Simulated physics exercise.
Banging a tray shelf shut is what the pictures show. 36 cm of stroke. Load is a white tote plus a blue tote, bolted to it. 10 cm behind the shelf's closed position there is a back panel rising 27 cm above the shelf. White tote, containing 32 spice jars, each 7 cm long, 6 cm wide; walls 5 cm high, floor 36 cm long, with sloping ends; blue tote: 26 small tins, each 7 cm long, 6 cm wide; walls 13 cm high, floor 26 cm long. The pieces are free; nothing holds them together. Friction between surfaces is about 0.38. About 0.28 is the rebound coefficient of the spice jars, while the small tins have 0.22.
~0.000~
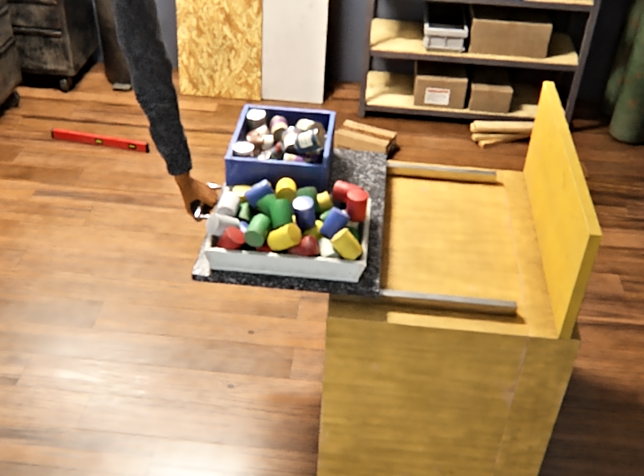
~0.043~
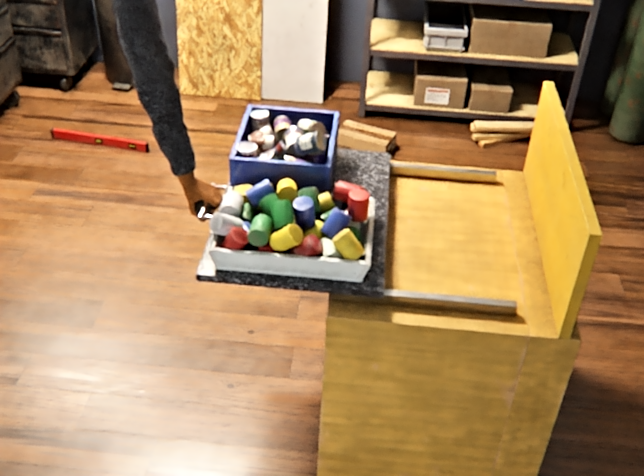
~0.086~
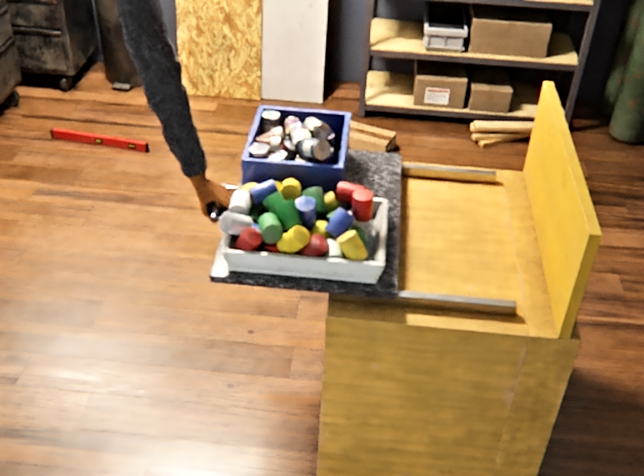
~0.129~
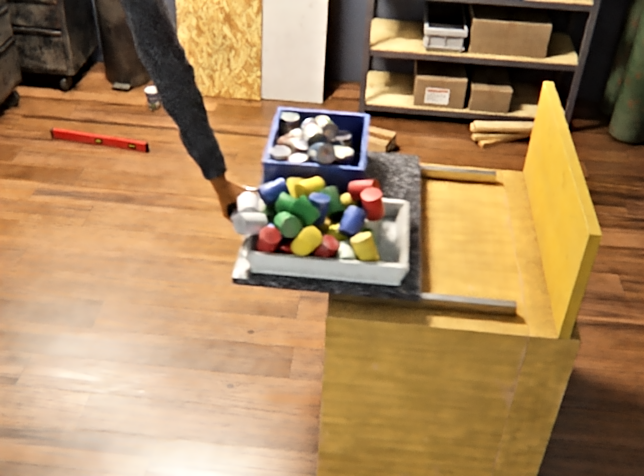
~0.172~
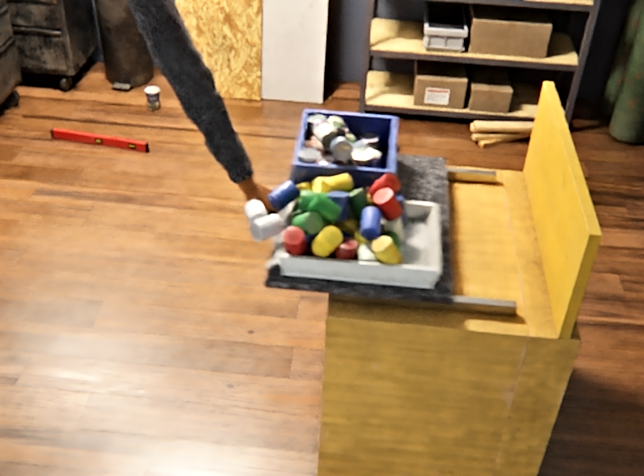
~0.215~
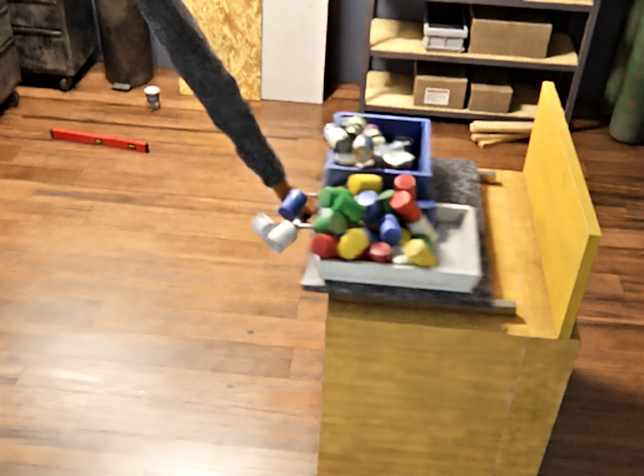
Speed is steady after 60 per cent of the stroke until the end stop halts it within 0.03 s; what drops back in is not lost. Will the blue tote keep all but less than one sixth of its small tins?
Yes, under a sixth of them go.
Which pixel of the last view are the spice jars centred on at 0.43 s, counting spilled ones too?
In the last picture they centre on about (462, 238).
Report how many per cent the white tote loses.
Lost from the white tote: 55 percent.
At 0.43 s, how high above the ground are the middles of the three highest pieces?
Their middles sit some 106 cm up.
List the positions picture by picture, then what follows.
In the first frame (places track the rim corner closest to us here, unless another is named), blue tote (by its farthest rim corner) (249, 106); white tote (361, 263); 0 cm pushed; all still inside.
Blue tote (253, 106); white tote (366, 263); 1 cm pushed, in the second frame.
Blue tote (264, 107); white tote (380, 264); 5 cm pushed, in the third frame.
Blue tote (283, 108); white tote (403, 266); 11 cm pushed; 1 out, the lowest jar at (248, 208), in the fourth frame.
Blue tote (309, 110); white tote (436, 269); 19 cm pushed; 3 out, the lowest jar at (257, 215), in the fifth frame.
Blue tote (341, 113); white tote (476, 273); 29 cm pushed; 3 out, the lowest jar at (265, 228), in the sixth frame.
After 0.23 s, the shelf hits its stop.
After 0.31 s, the white tote is down by 4 of 32 and the blue tote has all 26.
After 0.43 s, the white tote is down by 9 of 32 and the blue tote is down by 1 of 26.
After 0.65 s, the white tote is down by 16 of 32 and the blue tote is down by 1 of 26.
When it is over (at 1.08 s), the white tote is down by 17 of 32 and the blue tote is down by 1 of 26. Asked share, 1 of 26, 4 per cent.
